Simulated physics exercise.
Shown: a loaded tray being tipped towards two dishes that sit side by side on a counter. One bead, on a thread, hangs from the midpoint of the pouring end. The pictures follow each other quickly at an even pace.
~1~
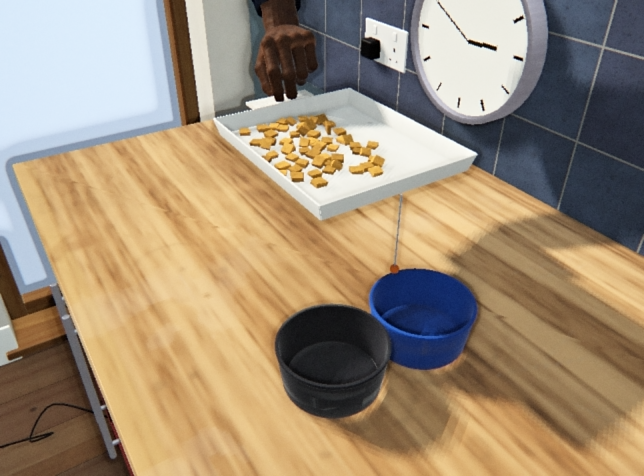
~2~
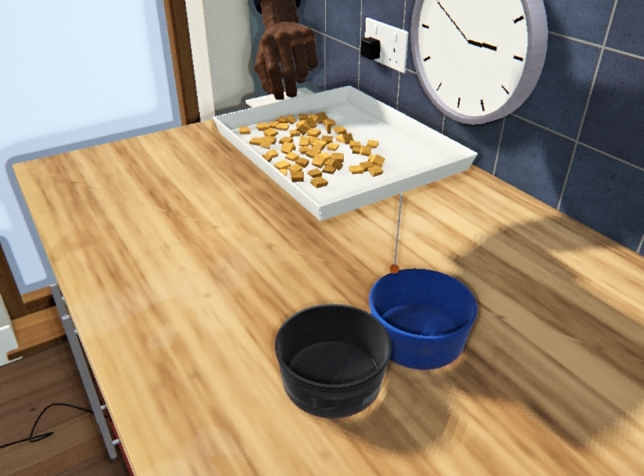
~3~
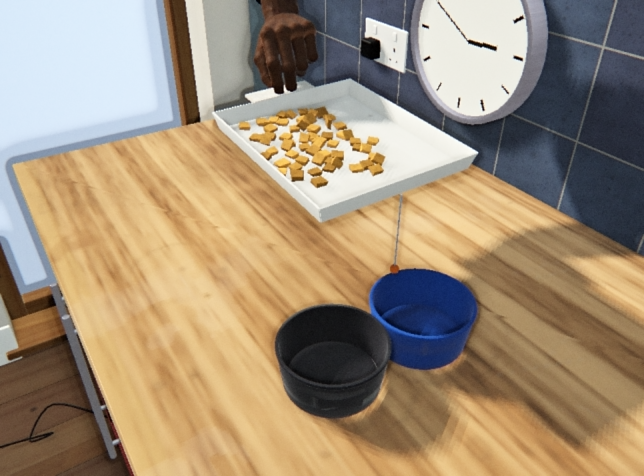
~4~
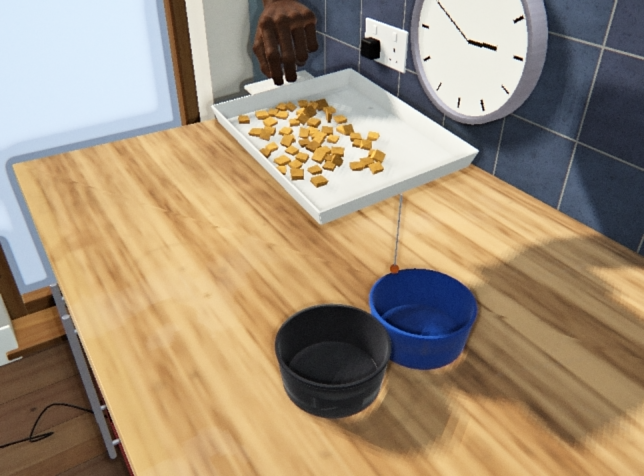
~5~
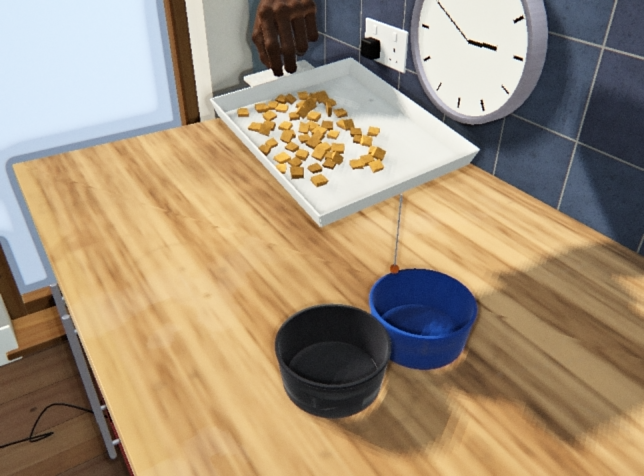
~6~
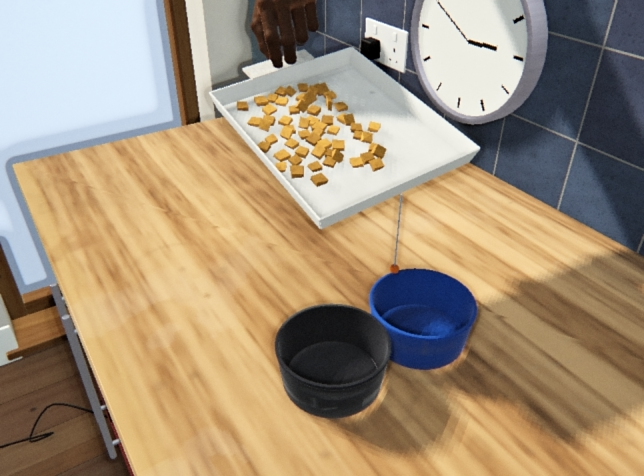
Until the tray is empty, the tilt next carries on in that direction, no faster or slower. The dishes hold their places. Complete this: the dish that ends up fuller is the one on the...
Left.
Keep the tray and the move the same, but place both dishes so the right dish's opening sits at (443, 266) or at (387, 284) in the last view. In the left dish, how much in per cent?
I'd say about 70 percent, followed by about 80 percent.
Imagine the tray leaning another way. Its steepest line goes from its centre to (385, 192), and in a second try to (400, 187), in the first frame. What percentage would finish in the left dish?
Case one near 40 %; case two near 10 %.
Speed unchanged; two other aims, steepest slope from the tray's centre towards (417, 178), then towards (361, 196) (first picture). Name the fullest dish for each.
Well, the dish on the right side comes out on top first, and then the dish on the left side does.
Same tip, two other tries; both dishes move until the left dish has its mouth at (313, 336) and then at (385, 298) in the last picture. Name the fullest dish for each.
The leftmost dish, then the leftmost dish.
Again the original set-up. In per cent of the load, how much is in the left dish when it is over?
Result: Some 60 % of the load.
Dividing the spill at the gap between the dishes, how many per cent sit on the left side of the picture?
Estimate: About 100 per cent.
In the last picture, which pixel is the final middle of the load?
Once it all stops, the middle lies near (333, 351).
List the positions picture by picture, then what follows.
The first frame shows corners of the pouring end at (321, 201) and (470, 153), level; middle of the load at (319, 146), cereal squares; left dish at (365, 394); right dish at (456, 346); bead on its thread at (394, 269).
The second frame shows corners of the pouring end at (321, 202) and (470, 153), level; middle of the load at (319, 145).
The third frame shows corners of the pouring end at (321, 204) and (470, 152), tipped barely, lowest at the left corner; middle of the load at (319, 142).
The fourth frame shows corners of the pouring end at (321, 207) and (471, 150), tipped a little, lowest at the left corner; middle of the load at (319, 137).
The fifth frame shows corners of the pouring end at (321, 211) and (472, 148), tipped a little, lowest at the left corner; middle of the load at (319, 132).
The sixth frame shows corners of the pouring end at (321, 214) and (473, 147), tipped a little, lowest at the left corner; middle of the load at (319, 128); left dish at (365, 394); right dish at (456, 346).
Soon after the last picture, tray tipped steeply; all on the tray.
A little later, tray tipped right over; most on the tray; a small part in the left dish; a stray few outside both; a small part in the air.
Later still, tray tipped past a quarter turn; about half in the left dish; a stray few in the right dish; about a third outside both.
At rest, tray tipped past a quarter turn; about half in the left dish; a stray few in the right dish; about a third outside both.
